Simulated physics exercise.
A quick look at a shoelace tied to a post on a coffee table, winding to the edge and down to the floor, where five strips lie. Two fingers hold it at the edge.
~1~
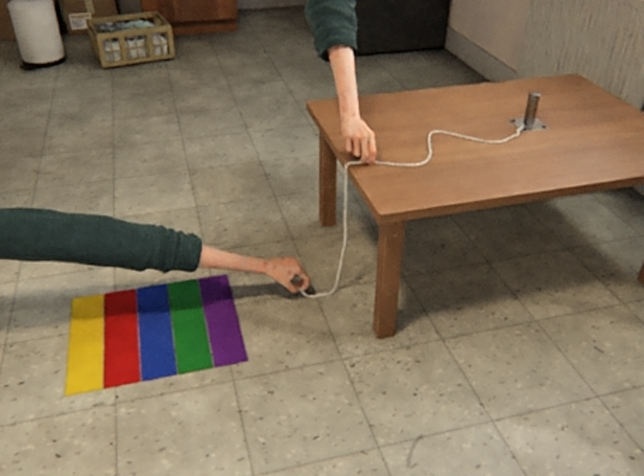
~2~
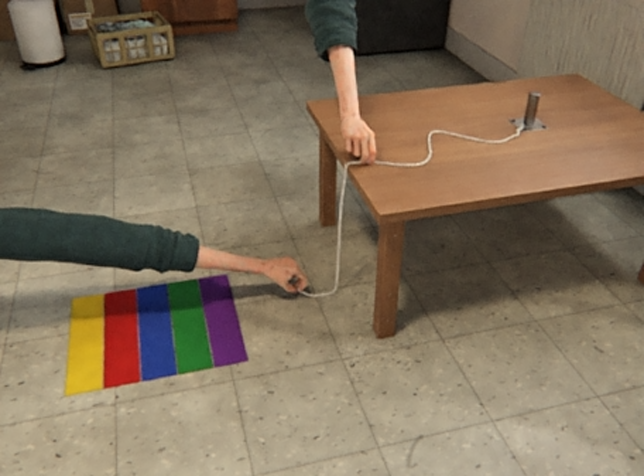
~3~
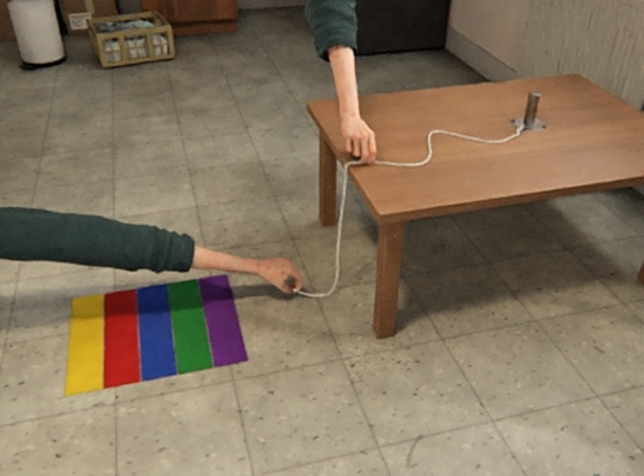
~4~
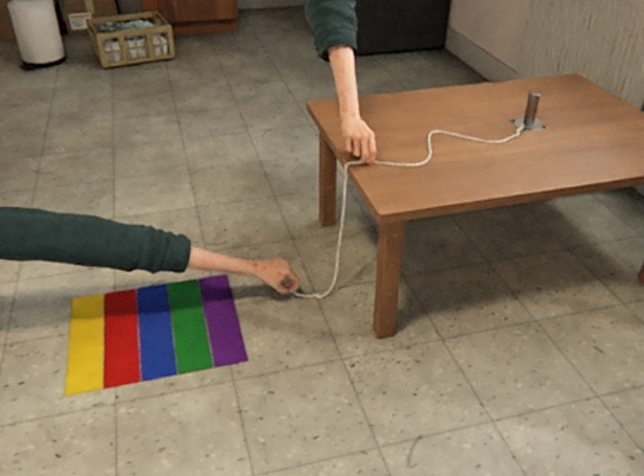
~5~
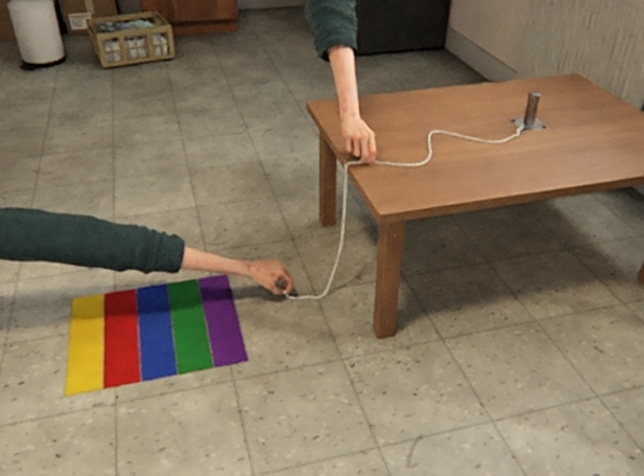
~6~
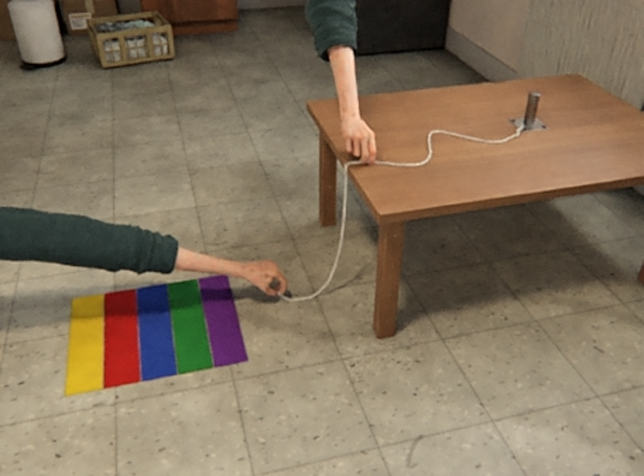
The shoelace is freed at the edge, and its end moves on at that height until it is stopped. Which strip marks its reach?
Over red.
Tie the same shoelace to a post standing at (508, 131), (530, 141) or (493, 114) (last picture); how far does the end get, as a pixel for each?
About (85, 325), (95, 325) and (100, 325).
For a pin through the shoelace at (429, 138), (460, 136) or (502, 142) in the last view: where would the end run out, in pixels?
The places are (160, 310), (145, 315) and (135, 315).
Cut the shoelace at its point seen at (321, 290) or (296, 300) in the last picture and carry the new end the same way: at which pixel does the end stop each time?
In that order: (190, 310) and (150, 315).
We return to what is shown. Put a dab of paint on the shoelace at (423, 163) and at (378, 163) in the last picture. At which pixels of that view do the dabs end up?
About (351, 157), and the other about (313, 184).
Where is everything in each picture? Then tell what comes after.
The first picture shows end (300, 289); purple (228, 346); green (193, 353); blue (158, 359); red (122, 366); yellow (85, 373).
The second picture shows end (298, 289); shoelace through (514, 136) (451, 134) (429, 158) (360, 162) (340, 221) (337, 280).
The third picture shows end (294, 290).
The fourth picture shows end (291, 290); shoelace through (514, 136) (451, 134) (429, 158) (360, 162) (342, 221) (335, 280).
The fifth picture shows end (284, 292).
The sixth picture shows end (278, 293); shoelace through (514, 136) (451, 134) (429, 158) (360, 162) (344, 221) (329, 280).
Soon after, end near (180, 309); over green.
After that, end near (141, 316); over blue.
At the stop, end near (119, 319); over red. The end stops over the red strip.
